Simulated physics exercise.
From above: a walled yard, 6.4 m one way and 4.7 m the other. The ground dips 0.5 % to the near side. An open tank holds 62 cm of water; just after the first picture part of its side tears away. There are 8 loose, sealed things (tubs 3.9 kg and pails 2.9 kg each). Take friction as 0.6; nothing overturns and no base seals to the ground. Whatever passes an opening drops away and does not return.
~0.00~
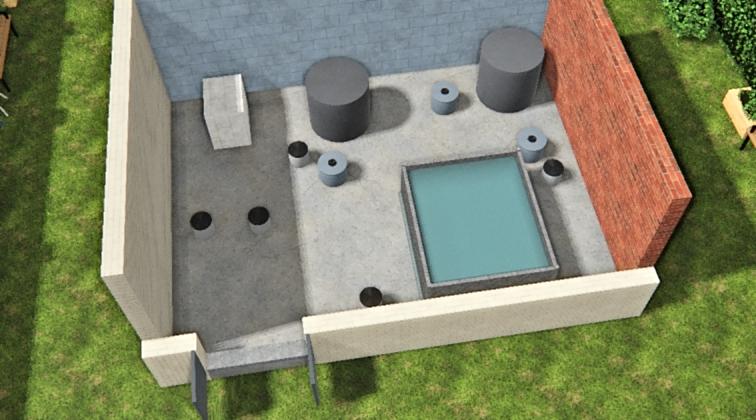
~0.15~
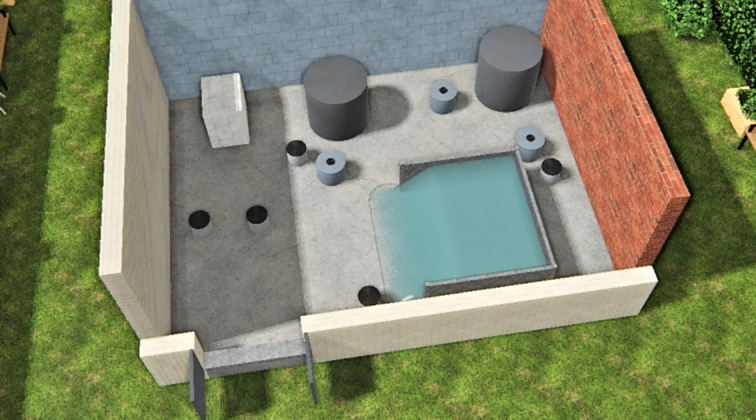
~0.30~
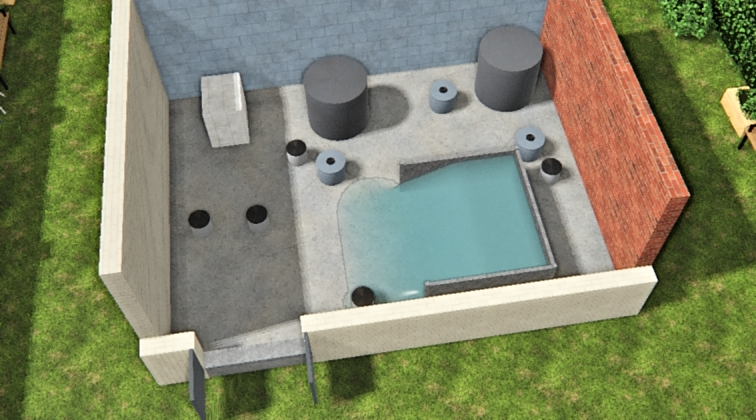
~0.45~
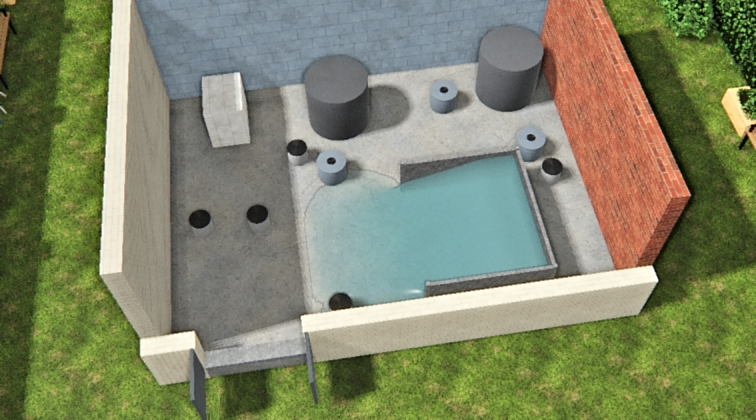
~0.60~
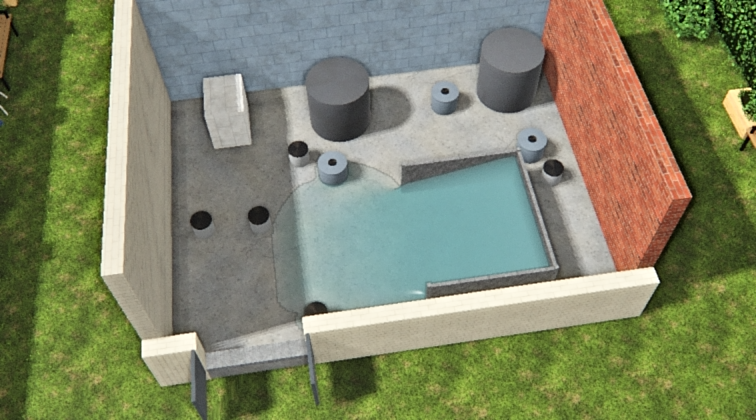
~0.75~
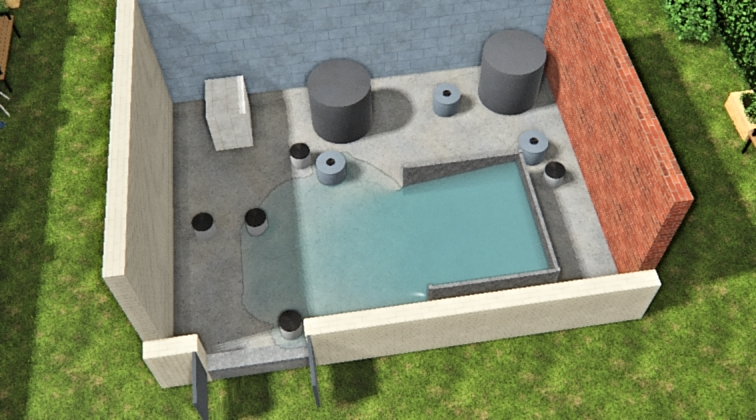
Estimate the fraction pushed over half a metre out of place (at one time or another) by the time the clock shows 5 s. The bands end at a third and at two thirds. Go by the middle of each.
Share: From one to two thirds.
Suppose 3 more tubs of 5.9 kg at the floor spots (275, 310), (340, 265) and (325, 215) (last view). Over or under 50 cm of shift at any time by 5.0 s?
In that order: Over, more, over.
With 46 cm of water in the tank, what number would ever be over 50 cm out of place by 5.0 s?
Then 5.
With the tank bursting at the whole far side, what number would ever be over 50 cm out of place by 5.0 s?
In that case 7 of them.
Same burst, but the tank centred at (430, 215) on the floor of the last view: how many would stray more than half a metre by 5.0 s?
Then 5.
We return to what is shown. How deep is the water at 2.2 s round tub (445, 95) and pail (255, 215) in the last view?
Roughly 0 and 20 cm.
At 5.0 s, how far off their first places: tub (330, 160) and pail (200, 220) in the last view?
In turn: 200 cm, 150 cm.
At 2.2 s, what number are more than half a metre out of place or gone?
5 of them.
After 1.1 s 2 of 8 are over 50 cm from their spots; 0 afloat.
After 2.2 s 5 of 8 are over 50 cm from their spots; 4 afloat.
After 3.5 s 5 of 8 are over 50 cm from their spots; 4 afloat.
After 5.0 s 5 of 8 are over 50 cm from their spots, and 5 have been at some point; 4 afloat.
